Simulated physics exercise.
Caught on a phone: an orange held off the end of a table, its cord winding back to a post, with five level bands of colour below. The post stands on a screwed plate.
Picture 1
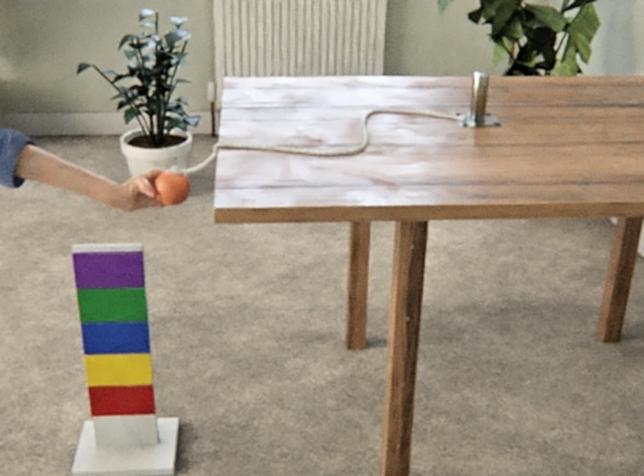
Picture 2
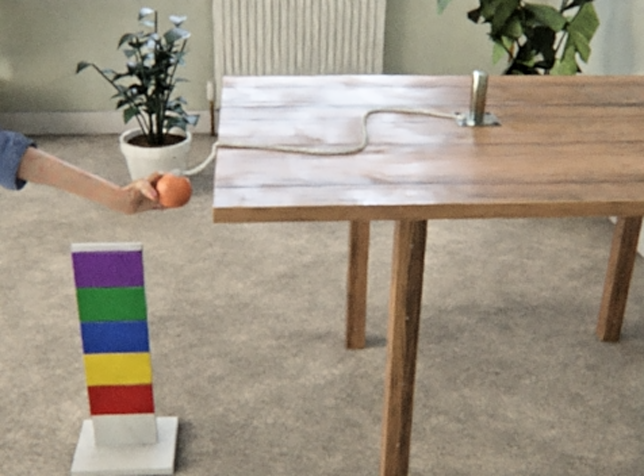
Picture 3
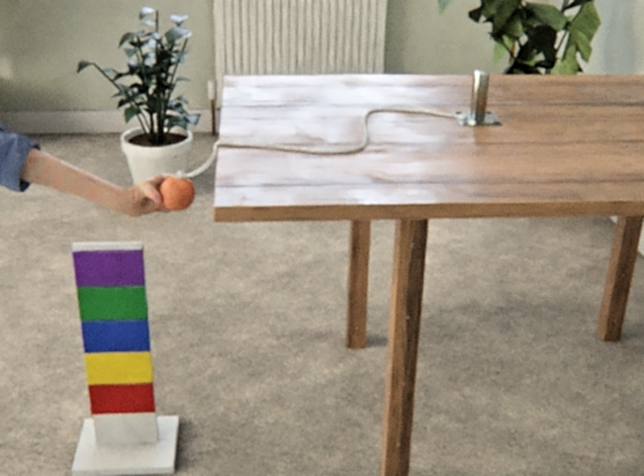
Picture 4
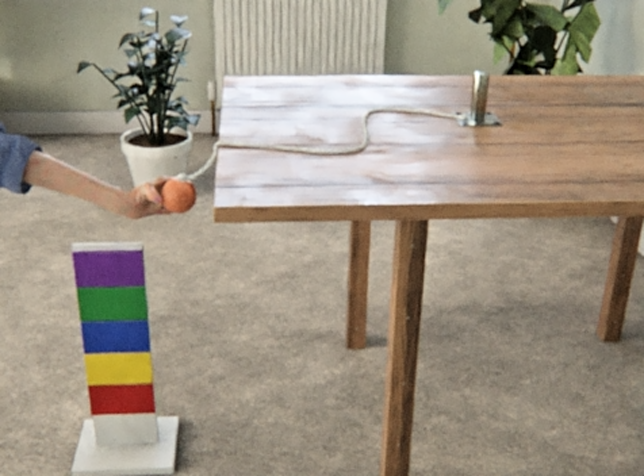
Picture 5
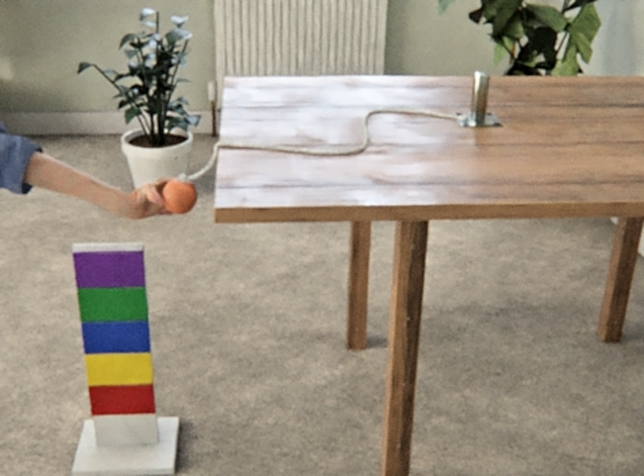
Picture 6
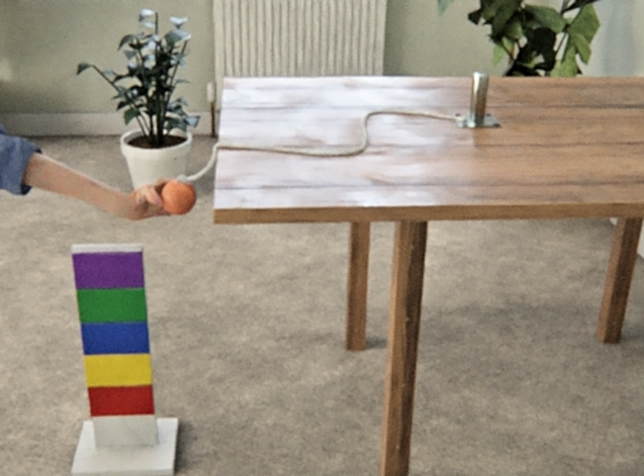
Beside a wooden table, a hand holds an orange on a cord, barely moving.
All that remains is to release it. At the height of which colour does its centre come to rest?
Its centre hangs level with the green band.
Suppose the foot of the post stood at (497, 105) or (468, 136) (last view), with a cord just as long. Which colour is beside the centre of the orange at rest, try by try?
Try by try: Purple; blue.
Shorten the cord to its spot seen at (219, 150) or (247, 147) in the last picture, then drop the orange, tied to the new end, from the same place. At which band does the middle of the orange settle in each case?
It would be purple; none, it hangs higher.
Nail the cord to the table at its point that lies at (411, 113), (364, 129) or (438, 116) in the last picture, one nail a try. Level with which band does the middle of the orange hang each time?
One after the other, green; purple; green.
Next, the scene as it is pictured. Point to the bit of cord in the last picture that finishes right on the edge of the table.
At (320, 153), roughly.
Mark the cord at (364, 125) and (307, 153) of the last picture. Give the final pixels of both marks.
The first at (331, 130), the second at (218, 156).
A little later, orange near (196, 298); level with green.
Next, orange near (249, 289); level with green.
Later still, orange near (225, 300); level with green.
When it is over, orange near (216, 300); level with green. Its middle rests at the green band.
